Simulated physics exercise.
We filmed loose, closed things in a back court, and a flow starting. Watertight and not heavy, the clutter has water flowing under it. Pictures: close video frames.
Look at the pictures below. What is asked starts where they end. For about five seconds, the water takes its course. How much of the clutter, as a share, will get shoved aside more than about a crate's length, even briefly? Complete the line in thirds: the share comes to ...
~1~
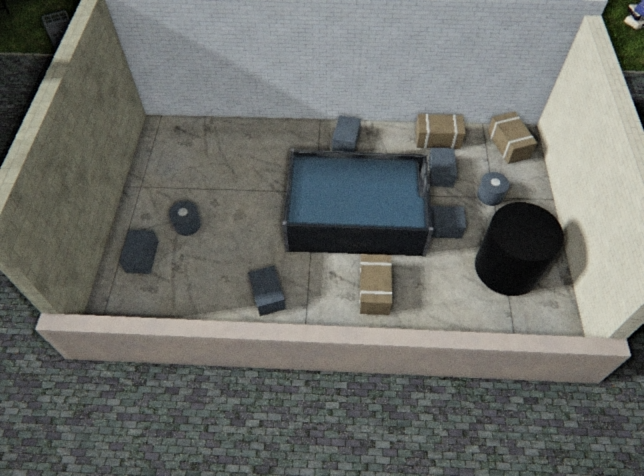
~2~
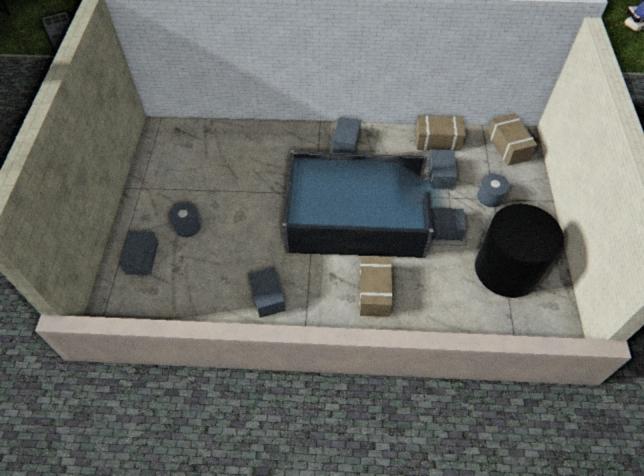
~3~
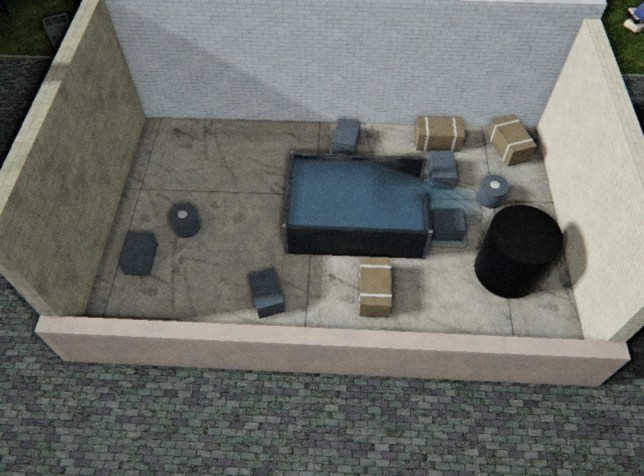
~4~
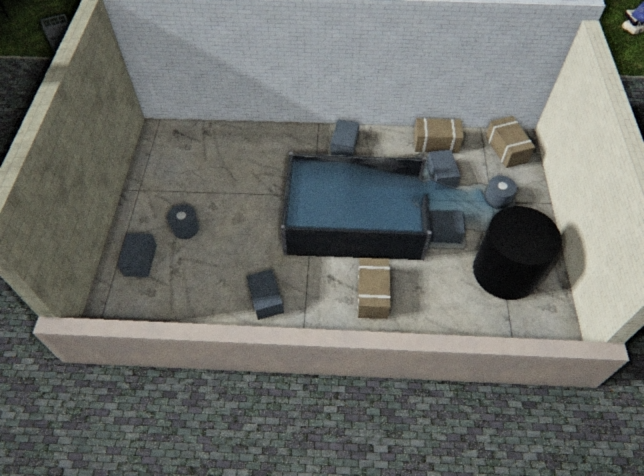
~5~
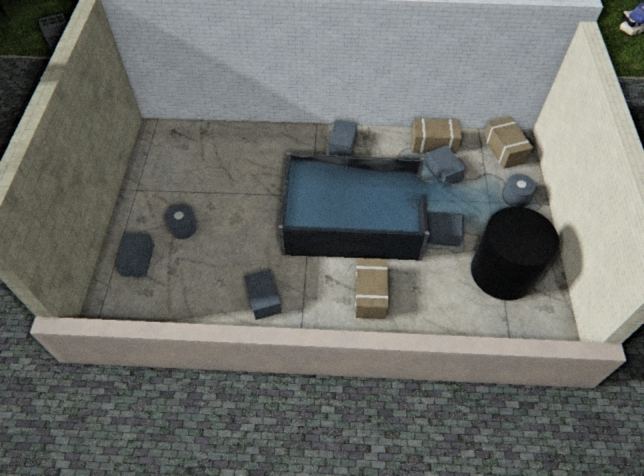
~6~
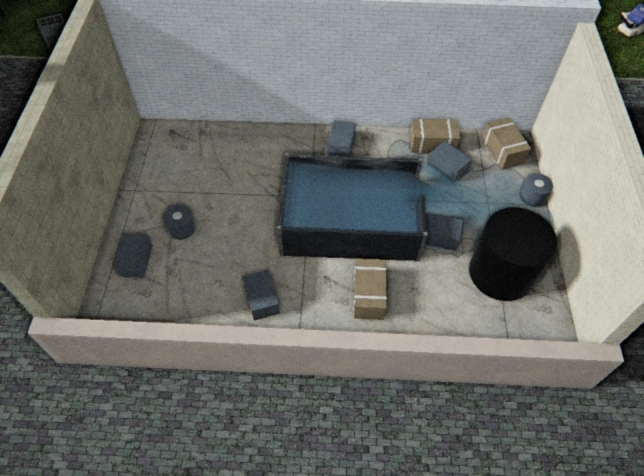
The share comes to between one and two thirds.
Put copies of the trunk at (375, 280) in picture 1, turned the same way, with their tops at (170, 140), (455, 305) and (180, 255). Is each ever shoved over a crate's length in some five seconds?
The answers, in order, are remains nearby, displaced a stride and remains nearby.
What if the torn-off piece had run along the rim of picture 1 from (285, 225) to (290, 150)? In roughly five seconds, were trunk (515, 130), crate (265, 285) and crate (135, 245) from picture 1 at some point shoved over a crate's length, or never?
Same order as named: Not sent that far; sent that far; sent that far.
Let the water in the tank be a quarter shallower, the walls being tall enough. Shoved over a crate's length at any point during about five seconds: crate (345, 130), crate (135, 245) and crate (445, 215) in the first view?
Note, listed order: Didn't cover it / didn't cover it / didn't cover it.
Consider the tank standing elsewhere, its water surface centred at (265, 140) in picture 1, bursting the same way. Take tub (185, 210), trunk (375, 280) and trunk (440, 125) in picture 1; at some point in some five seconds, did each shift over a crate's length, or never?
Not far, Not far, Far enough.
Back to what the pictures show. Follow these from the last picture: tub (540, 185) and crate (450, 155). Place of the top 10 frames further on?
I'd say about (533, 154) for the first and about (472, 132) for the second.
A moment on, 2 of 10 are well off their spots; 1 afloat.
Next, 2 of 10 are well off their spots; 2 afloat.
Later, 3 of 10 are well off their spots; 3 afloat.
In the end, 6 of 10 are well off their spots, and 6 have been at some point; 3 afloat.
